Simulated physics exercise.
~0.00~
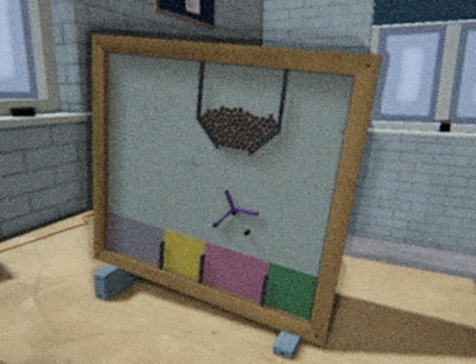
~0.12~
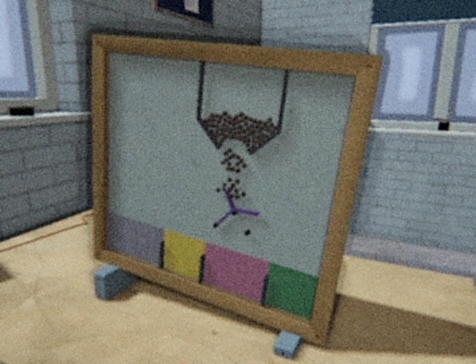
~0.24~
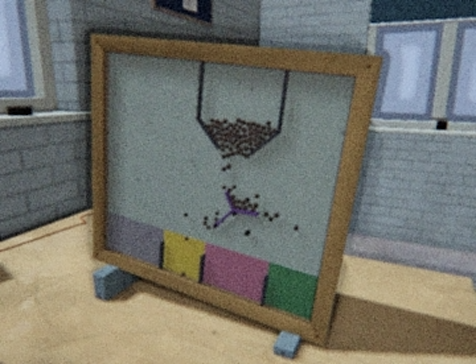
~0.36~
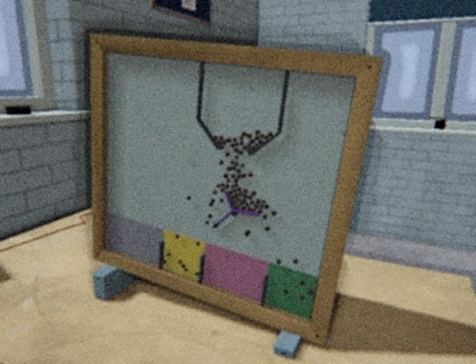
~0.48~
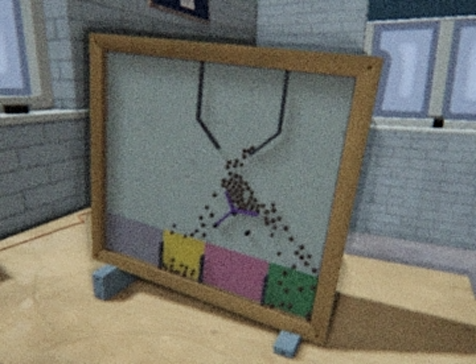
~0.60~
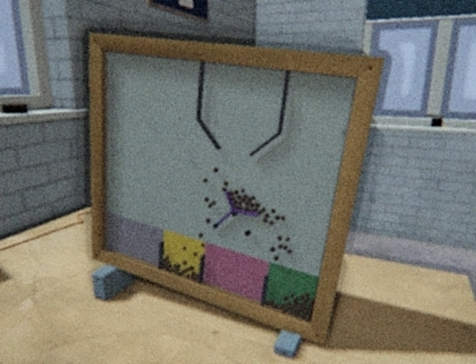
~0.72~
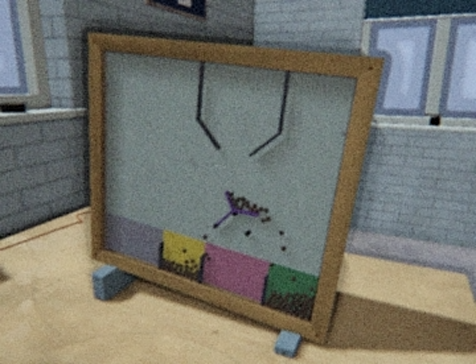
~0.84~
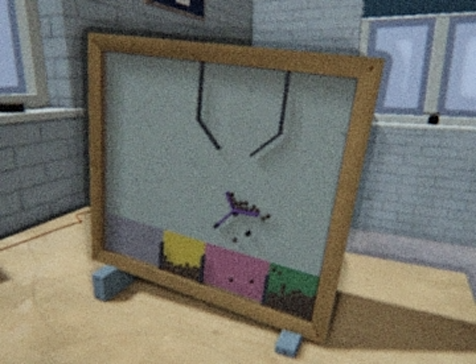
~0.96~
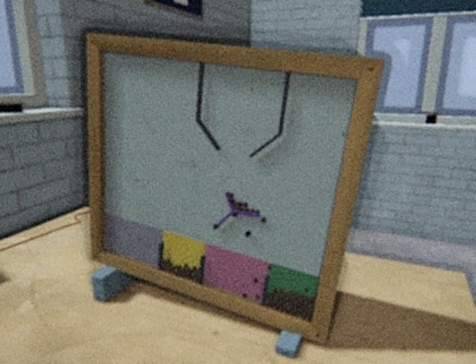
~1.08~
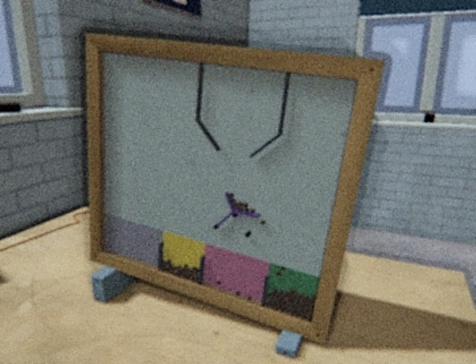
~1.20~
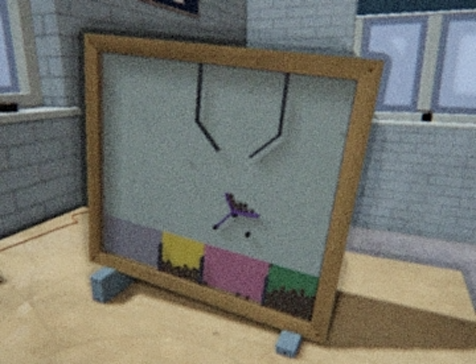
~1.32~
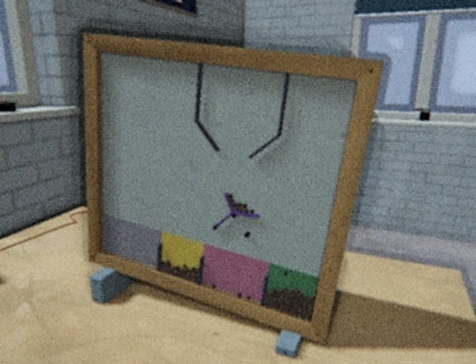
Dark wooden beads pouring from a hopper onto a purple rocker, scattering and settling mostly in the green bin, fewer in yellow.
